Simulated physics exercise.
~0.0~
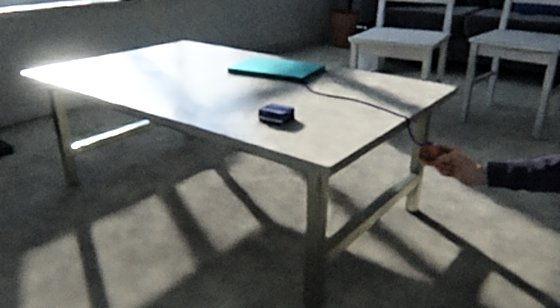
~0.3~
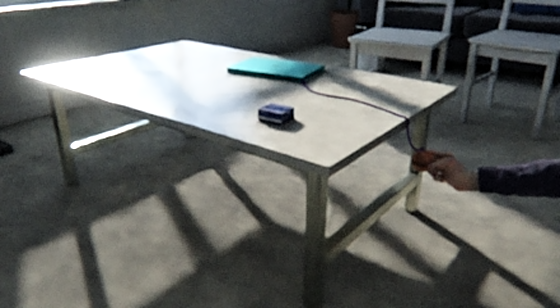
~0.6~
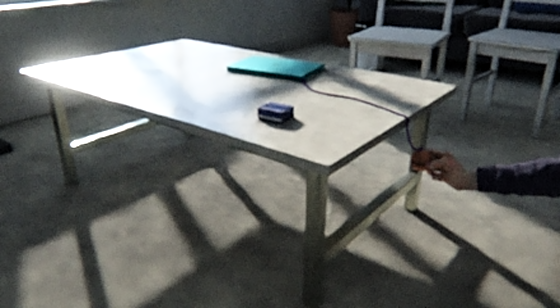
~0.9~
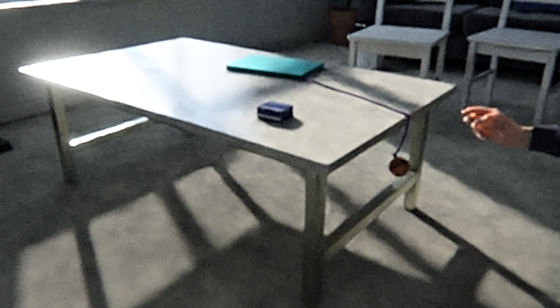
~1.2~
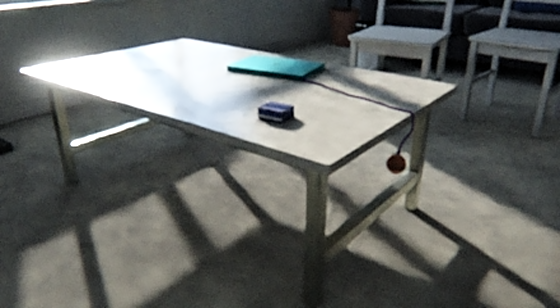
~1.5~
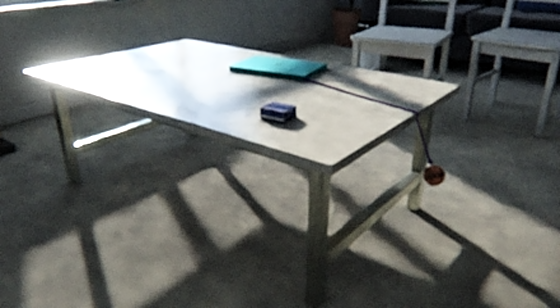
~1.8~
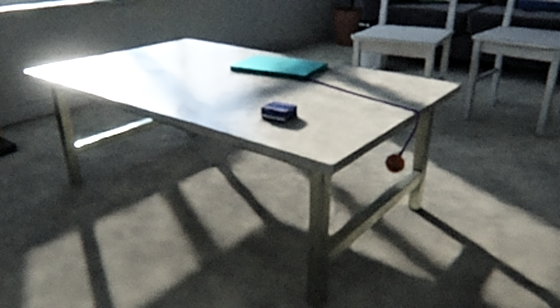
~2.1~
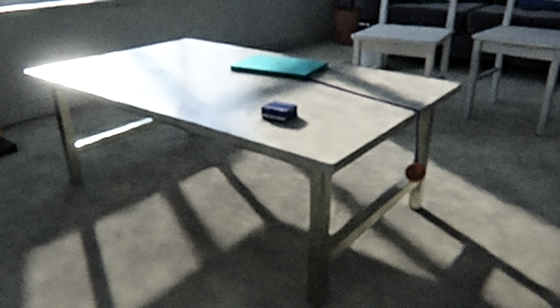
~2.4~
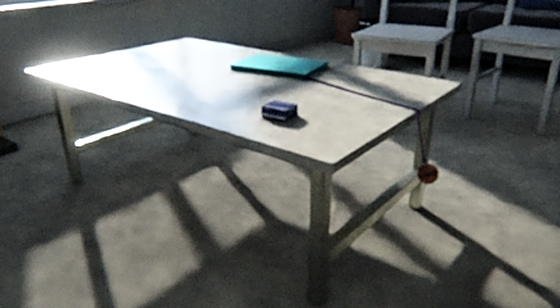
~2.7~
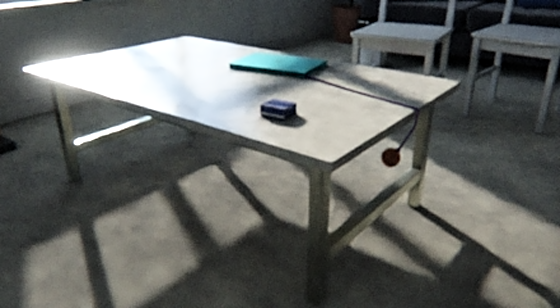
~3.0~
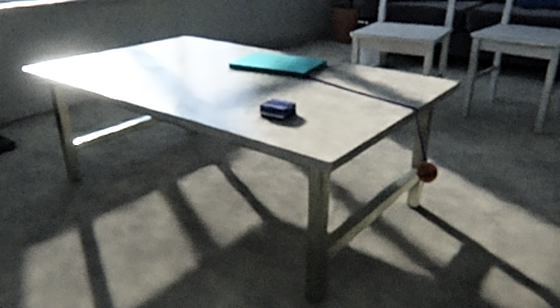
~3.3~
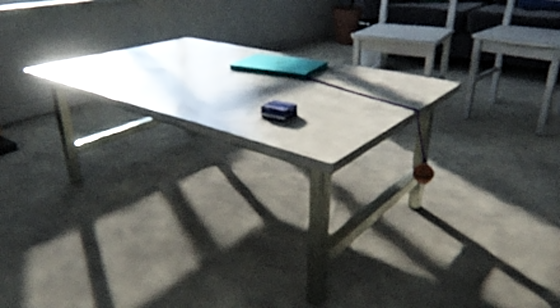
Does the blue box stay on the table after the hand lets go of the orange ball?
Yes, the blue box stays where it is on the tabletop. The orange ball swings on its string from the table edge, clear of the floor.
